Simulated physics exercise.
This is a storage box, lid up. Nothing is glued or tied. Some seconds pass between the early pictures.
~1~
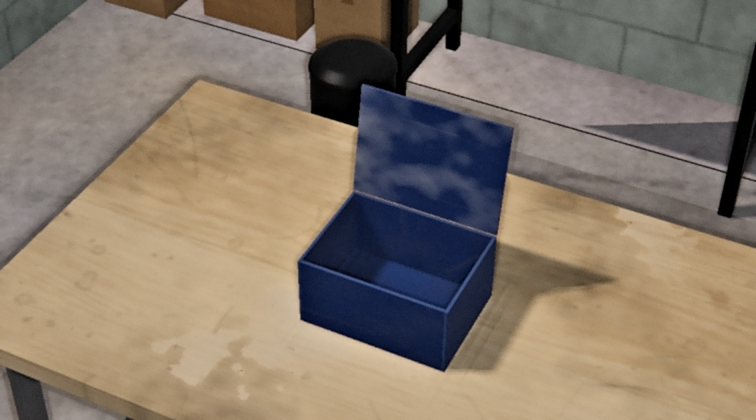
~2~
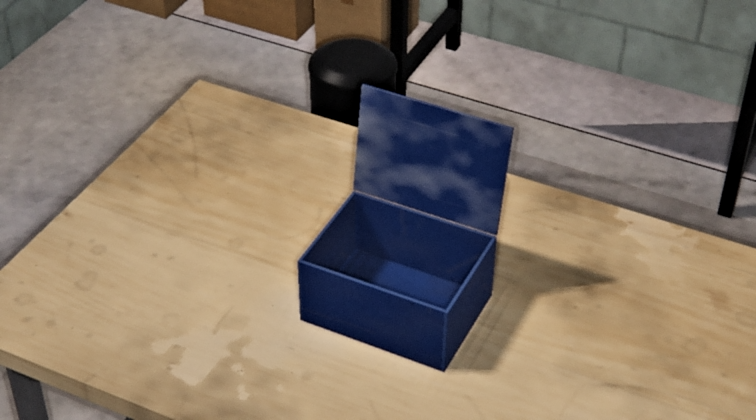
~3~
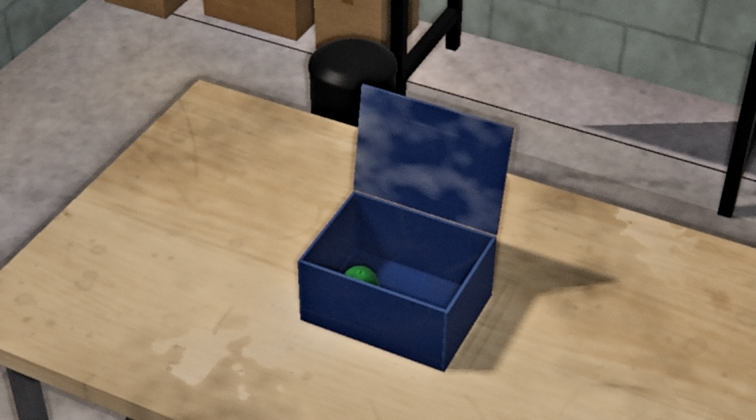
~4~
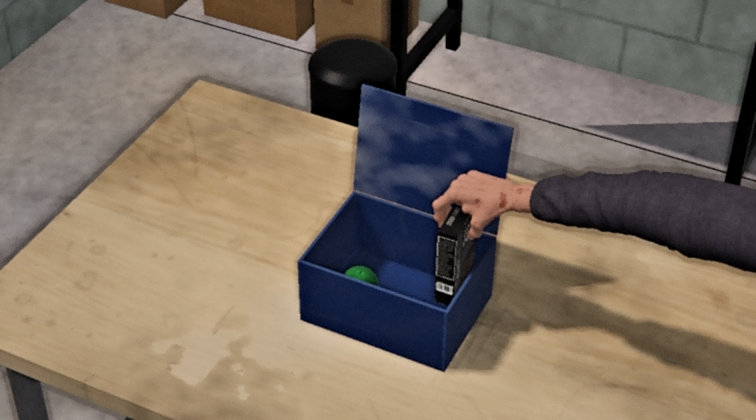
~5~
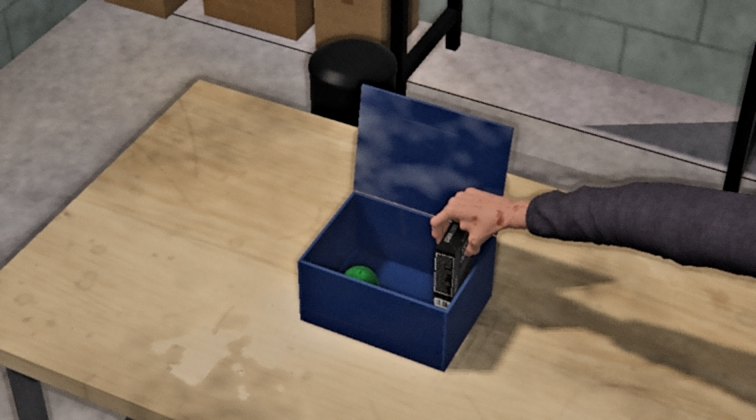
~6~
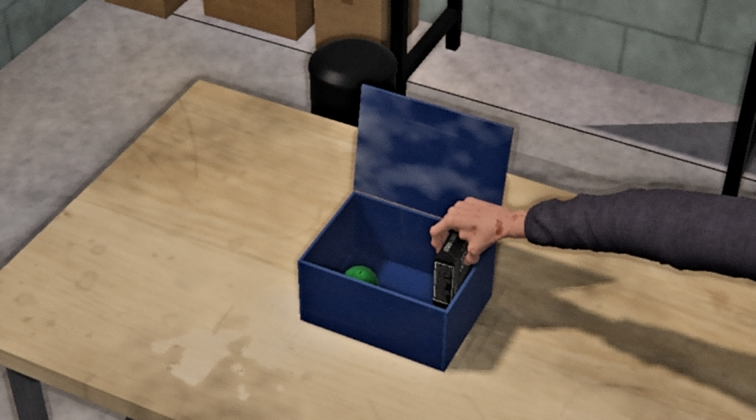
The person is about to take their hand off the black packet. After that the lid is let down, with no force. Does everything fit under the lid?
In the end the lid will not close.
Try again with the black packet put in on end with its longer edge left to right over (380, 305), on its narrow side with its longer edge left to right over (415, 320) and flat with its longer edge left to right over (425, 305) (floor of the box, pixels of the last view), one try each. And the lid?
First try: It shuts flat; second try: It sits on the rim; third try: It shuts flat.
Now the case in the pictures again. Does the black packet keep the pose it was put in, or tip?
The black packet keeps its pose.
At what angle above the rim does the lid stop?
Some 40° above the rim.
Then, 1.10 s after the last picture, lid starting down.
Then, 1.50 s after the last picture, lid 66° above the rim.
Then, 1.80 s after the last picture, lid 46° above the rim.
At rest, lid 41° above the rim; both in place. Seen from the same camera at the end, black packet near (452, 280).
